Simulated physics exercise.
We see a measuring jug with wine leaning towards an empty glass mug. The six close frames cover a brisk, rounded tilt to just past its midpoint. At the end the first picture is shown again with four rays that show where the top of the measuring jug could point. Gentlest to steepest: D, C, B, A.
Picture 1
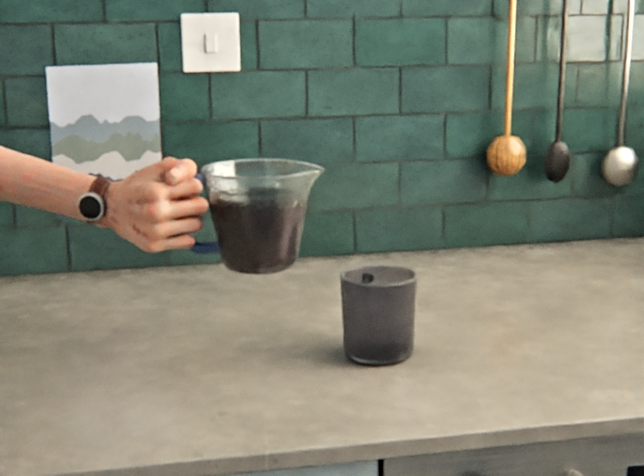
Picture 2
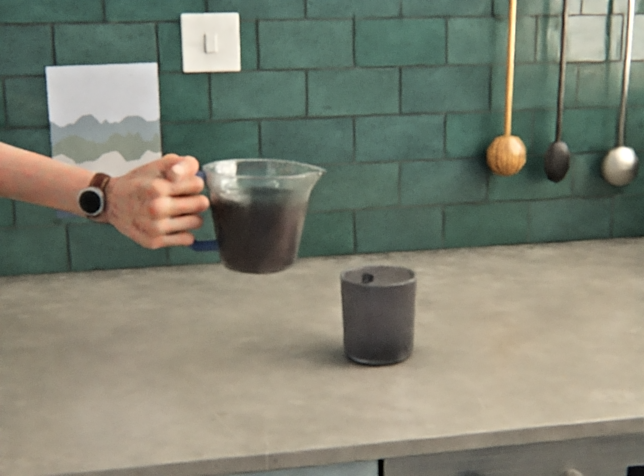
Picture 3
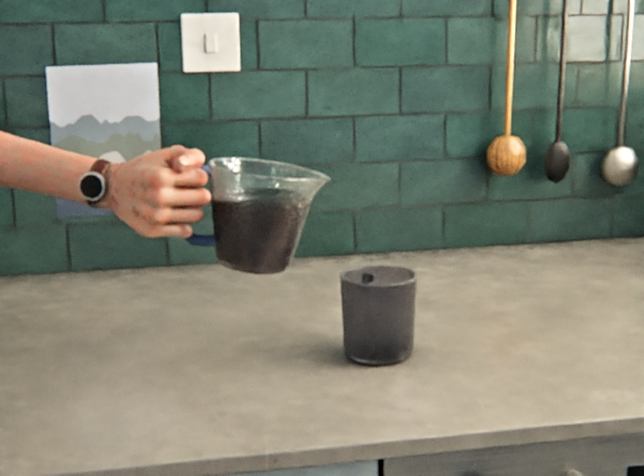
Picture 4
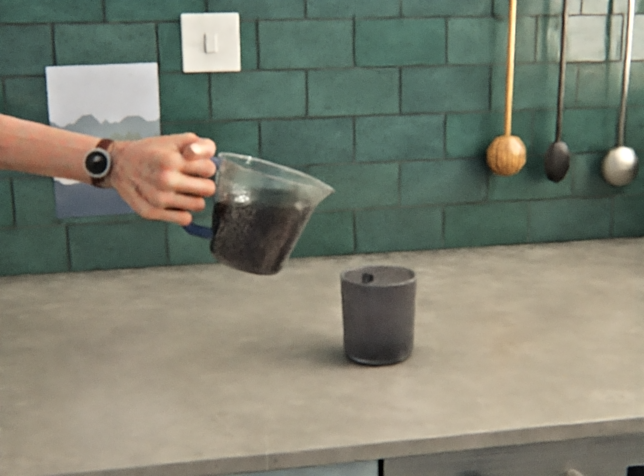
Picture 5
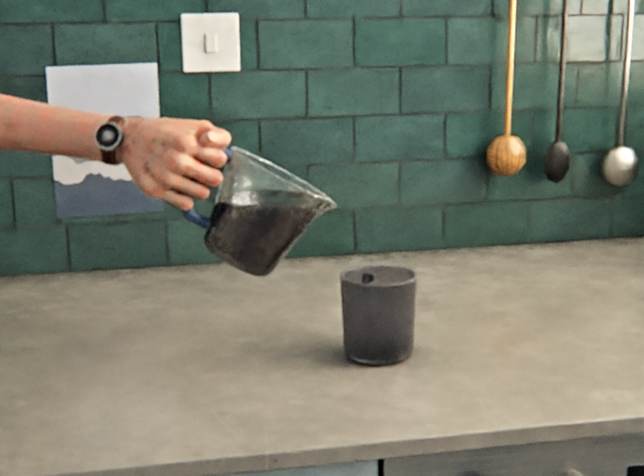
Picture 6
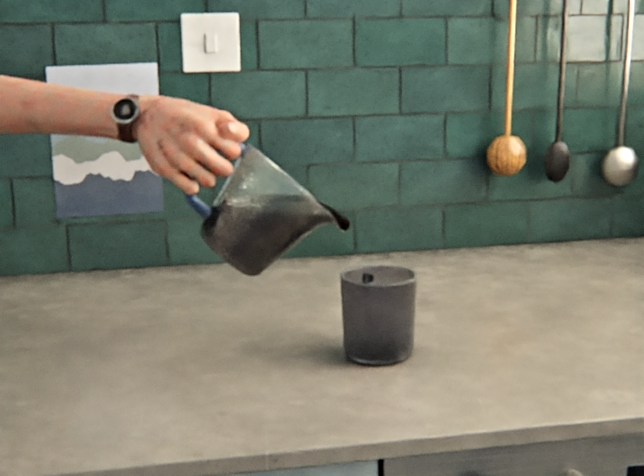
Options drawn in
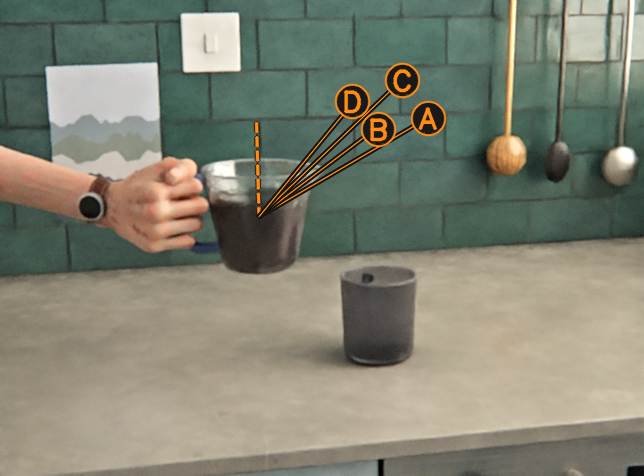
A hand tilts a measuring jug rightward until dark liquid runs over its lip.
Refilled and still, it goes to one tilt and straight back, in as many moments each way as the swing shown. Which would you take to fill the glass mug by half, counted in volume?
The best mark is B.
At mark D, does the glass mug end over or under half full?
Under.
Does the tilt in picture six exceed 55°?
No.
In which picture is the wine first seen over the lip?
Picture 6.
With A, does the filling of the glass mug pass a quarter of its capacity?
Yes, it does.
On the marked copy, A at (413, 126); B at (363, 138); C at (389, 91); D at (342, 115).
Choosing A, the glass mug ends with about 68 % of what it can hold.
Choosing B, the glass mug ends with about 51 % of what it can hold.
Choosing C, the glass mug ends with about 35 % of what it can hold.
Choosing D, the glass mug ends with about 21 % of what it can hold.
